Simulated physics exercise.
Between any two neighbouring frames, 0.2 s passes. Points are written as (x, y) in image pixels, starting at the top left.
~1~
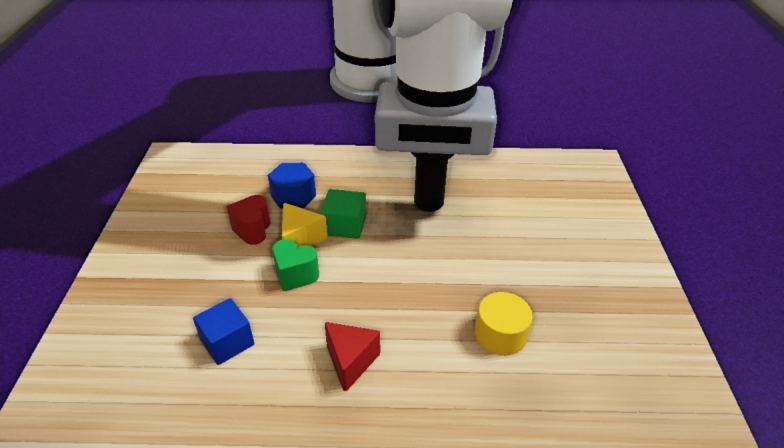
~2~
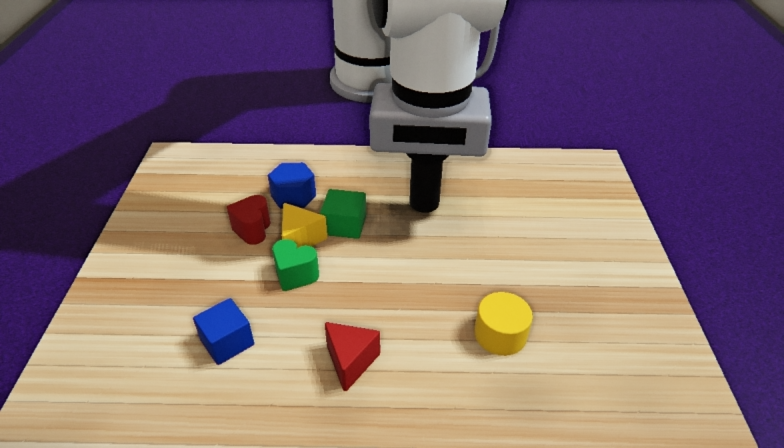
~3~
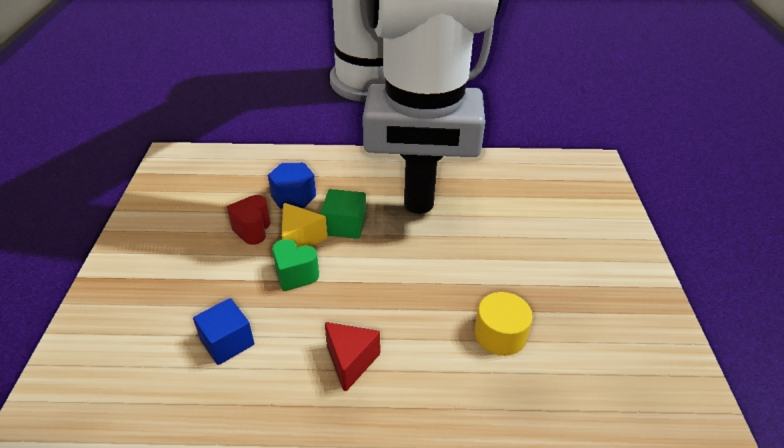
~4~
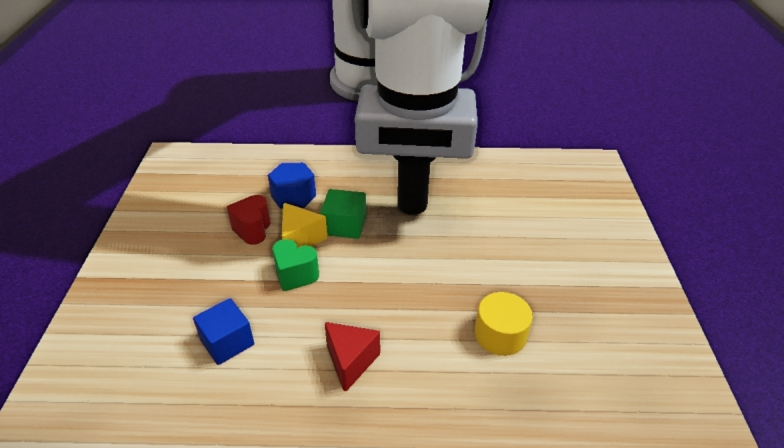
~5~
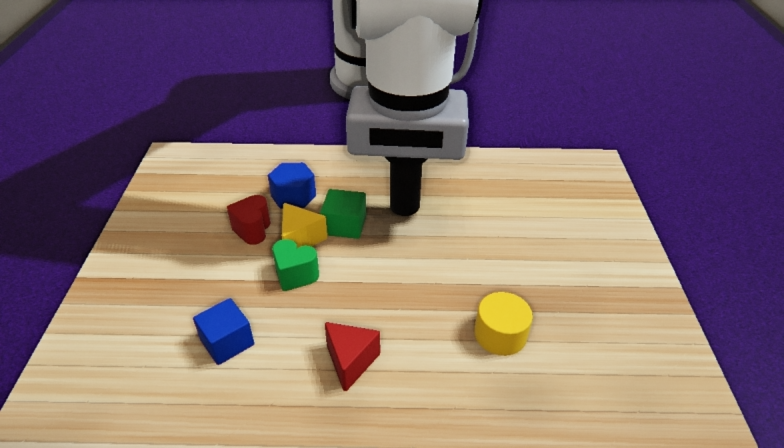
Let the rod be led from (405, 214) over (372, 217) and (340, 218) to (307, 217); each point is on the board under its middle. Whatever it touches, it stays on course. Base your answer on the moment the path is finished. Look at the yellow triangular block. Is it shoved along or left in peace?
Gets moved.
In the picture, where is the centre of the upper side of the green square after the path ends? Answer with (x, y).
My estimate: (278, 213).
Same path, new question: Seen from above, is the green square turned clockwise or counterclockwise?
Short answer: Counterclockwise.
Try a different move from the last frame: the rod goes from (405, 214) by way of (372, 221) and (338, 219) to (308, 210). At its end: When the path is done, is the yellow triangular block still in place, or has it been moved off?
At the end, its place is different.
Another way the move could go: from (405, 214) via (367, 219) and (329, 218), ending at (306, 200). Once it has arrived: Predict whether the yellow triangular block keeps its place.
The answer is that it is displaced.
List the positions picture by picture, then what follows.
The first picture shows rod tip at (429, 202); block tops, red heart at (248, 208); blue six-sided block at (291, 174); yellow triangular block at (297, 217); green square at (343, 202).
The second picture shows rod at (424, 203); blocks unchanged.
The third picture shows rod at (419, 204); blocks unchanged.
The fourth picture shows rod at (412, 205); blocks unchanged.
The fifth picture shows rod at (405, 207); red heart at (248, 208); blue six-sided block at (291, 174); yellow triangular block at (297, 217); green square at (343, 202).
What follows on the original path. One third of the way, rod at (370, 209); yellow triangular block at (295, 219); green square at (336, 202), turned 15° anticlockwise.
Two thirds of the way, rod at (338, 210); yellow triangular block at (280, 228), turned 25° clockwise; green square at (307, 209), turned 50° anticlockwise.
At the end, rod at (306, 210); red heart at (243, 208), turned 20° clockwise; blue six-sided block in place; yellow triangular block at (261, 237); green square at (278, 213), turned 75° anticlockwise.
